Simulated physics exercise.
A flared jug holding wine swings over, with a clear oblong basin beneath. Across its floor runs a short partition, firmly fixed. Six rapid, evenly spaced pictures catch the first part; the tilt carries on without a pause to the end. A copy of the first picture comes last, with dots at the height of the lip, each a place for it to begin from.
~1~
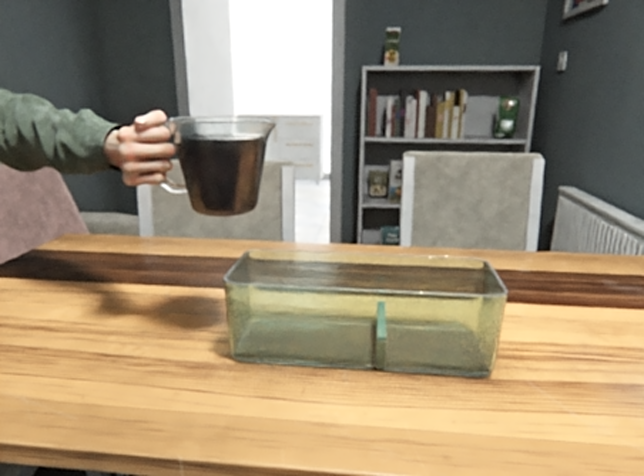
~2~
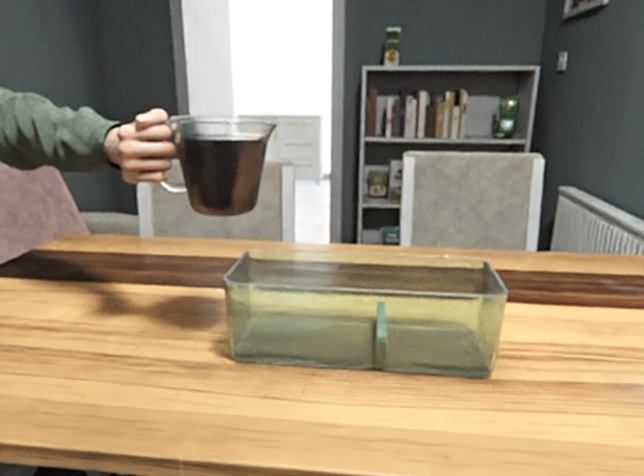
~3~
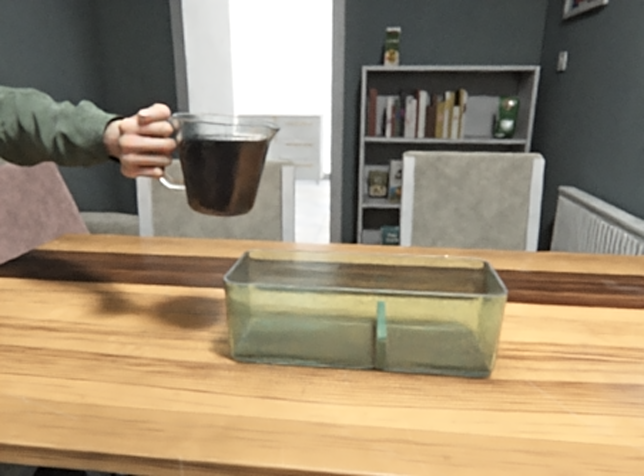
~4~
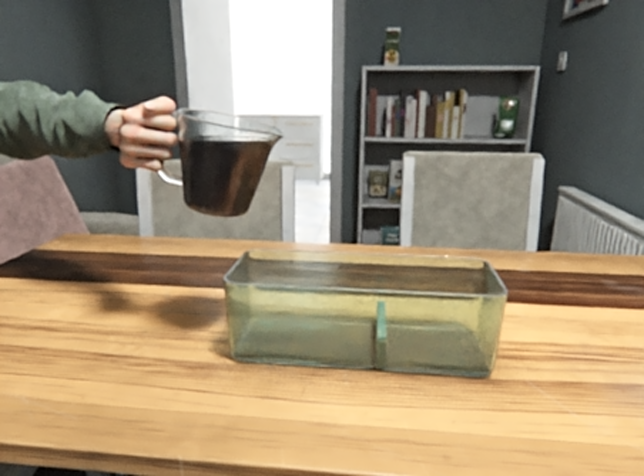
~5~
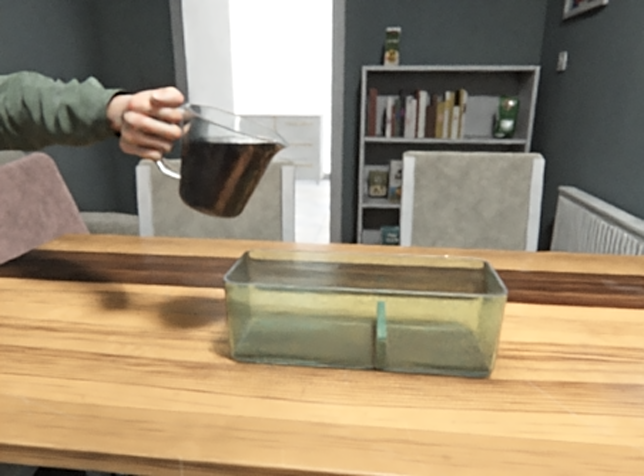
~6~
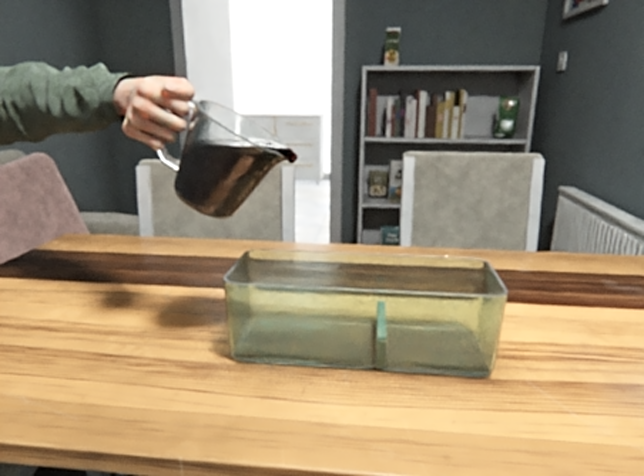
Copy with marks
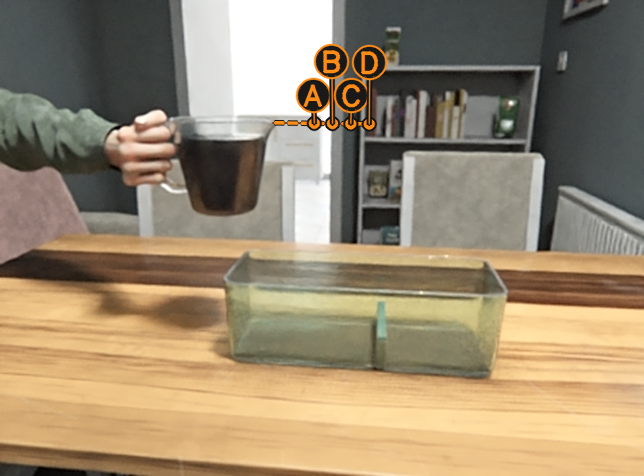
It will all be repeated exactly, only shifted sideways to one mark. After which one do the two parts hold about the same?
Spot B.
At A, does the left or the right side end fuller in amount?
More ends on the left.
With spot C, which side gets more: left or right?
The right side.
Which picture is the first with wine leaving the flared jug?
Picture 6.
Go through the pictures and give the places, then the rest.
The first picture shows upright, lip at (275, 122); basin from (232, 356) to (493, 373); top of the wall at (382, 319); nothing has left yet.
The second picture shows upright, lip at (276, 124); nothing has left yet.
The third picture shows tipped about 5°, lip at (279, 128); nothing has left yet.
The fourth picture shows tipped about 12°, lip at (282, 135); nothing has left yet.
The fifth picture shows tipped about 20°, lip at (286, 145); nothing has left yet.
The sixth picture shows tipped about 31°, lip at (289, 157); wine is over the lip, down to (289, 157).
On the marked copy, A at (314, 123); B at (332, 123); C at (350, 123); D at (369, 124).
With A, about 80 % ends left of the wall and 19 % right of it.
With B, about 45 % ends left of the wall and 54 % right of it.
With C, about 27 % ends left of the wall and 72 % right of it.
With D, about 15 % ends left of the wall and 85 % right of it.
